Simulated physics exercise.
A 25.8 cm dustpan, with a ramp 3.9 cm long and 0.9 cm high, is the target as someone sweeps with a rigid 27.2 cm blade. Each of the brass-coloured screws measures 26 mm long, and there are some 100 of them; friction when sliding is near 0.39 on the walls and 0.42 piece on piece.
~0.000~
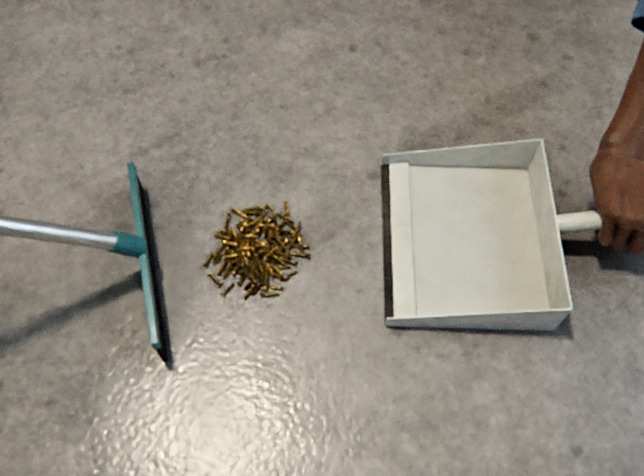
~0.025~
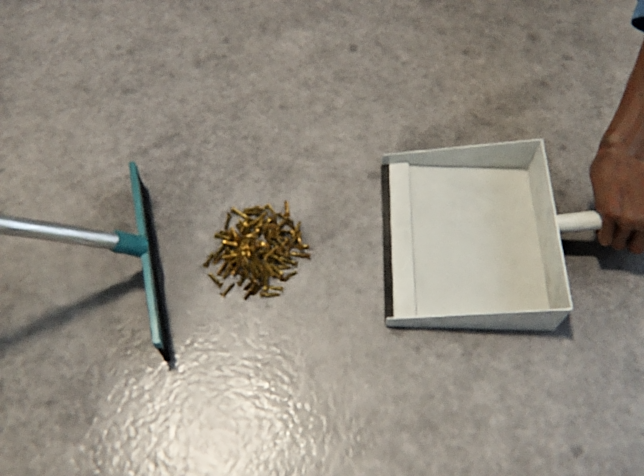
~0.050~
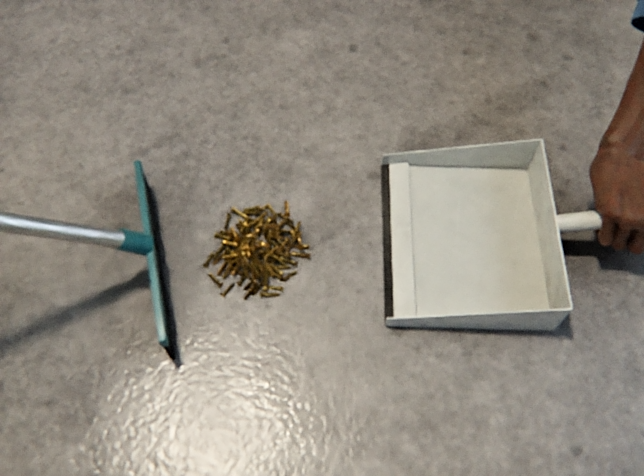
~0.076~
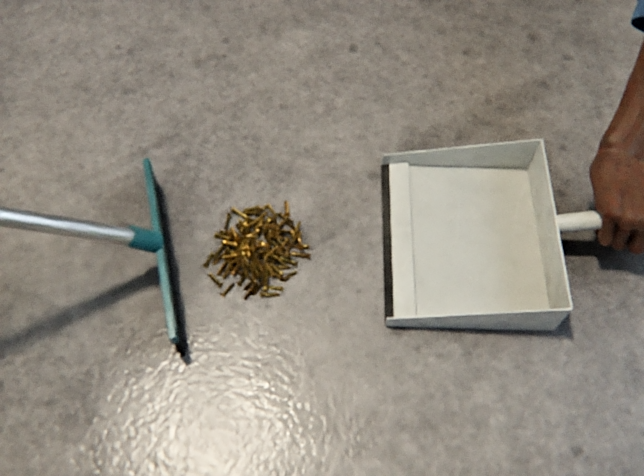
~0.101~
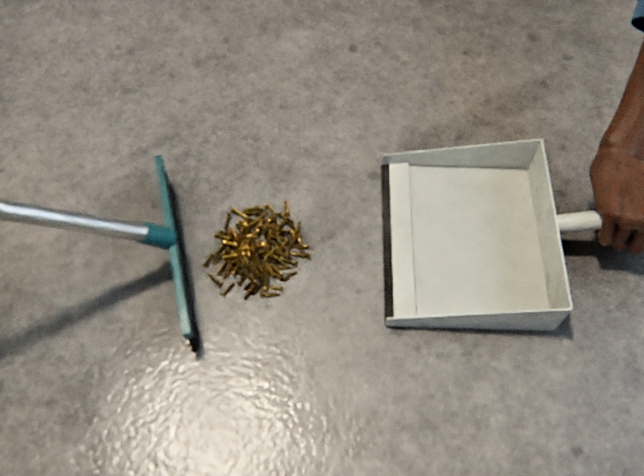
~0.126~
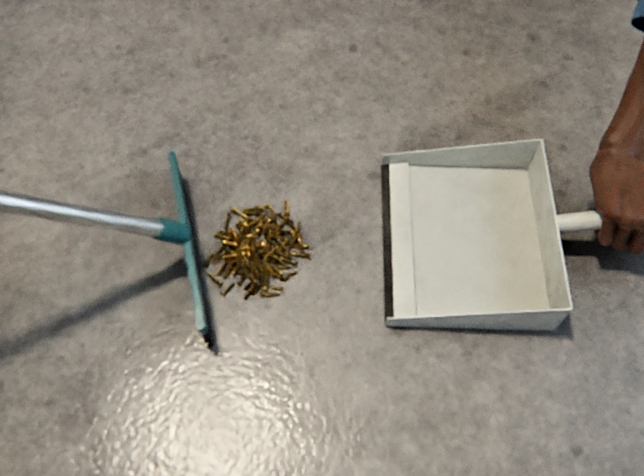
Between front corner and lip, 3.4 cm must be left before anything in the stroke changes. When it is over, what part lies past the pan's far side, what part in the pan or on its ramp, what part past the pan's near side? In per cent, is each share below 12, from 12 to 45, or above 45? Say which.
Far side: Not many, pan: A middle share, near side: Not many.
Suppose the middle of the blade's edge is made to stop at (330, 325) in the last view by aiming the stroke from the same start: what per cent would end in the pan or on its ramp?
About 5 %.
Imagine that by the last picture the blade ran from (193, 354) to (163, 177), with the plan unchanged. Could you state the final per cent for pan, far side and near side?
Final per cent - pan 0, far 0, near 0.
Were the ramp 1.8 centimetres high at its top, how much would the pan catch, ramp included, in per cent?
I'd put it near 15 per cent, ramp counted.
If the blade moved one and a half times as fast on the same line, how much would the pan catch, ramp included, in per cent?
About 50 %.
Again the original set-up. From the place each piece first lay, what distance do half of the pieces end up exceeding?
Near 18 cm.
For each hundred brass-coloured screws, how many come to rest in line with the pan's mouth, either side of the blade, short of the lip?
Share there: About 70 %.
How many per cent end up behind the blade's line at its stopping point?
Near 0 percent, give or take.
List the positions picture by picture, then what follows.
The first picture shows blade from (156, 344) to (132, 170), moved 0.0 cm, 0 of the pieces shifted so far; middle of the pieces at (258, 247); pan at (476, 242).
The second picture shows blade from (158, 344) to (134, 169), moved 0.2 cm, 0 of the pieces shifted so far; middle of the pieces at (258, 247).
The third picture shows blade from (164, 342) to (139, 168), moved 1.0 cm, 0 of the pieces shifted so far; middle of the pieces at (258, 247).
The fourth picture shows blade from (174, 339) to (148, 165), moved 2.2 cm, 0 of the pieces shifted so far; middle of the pieces at (258, 247).
The fifth picture shows blade from (188, 334) to (160, 162), moved 3.9 cm, 0 of the pieces shifted so far; middle of the pieces at (258, 247).
The sixth picture shows blade from (203, 330) to (173, 159), moved 5.8 cm, 0 of the pieces shifted so far; middle of the pieces at (258, 247); pan at (476, 242). The blade's pace is about 0.76 m/s, heading 20 degrees away from the viewer's side.
Then, at 0.27 s, middle of the blade 16 cm from the lip; 0 % over the lip, far side 0 %, near side 0 %.
Then, at 0.36 s, middle of the blade 10 cm from the lip; 0 % over the lip, far side 0 %, near side 0 %.
After 0.59 s, middle of the blade 7 cm from the lip; 25 % over the lip, far side 5 %, near side 0 %.
At rest (1.6 s), far side 5 %, pan 20 %, near side 0 %, in front of the lip or behind the blade 70 %.
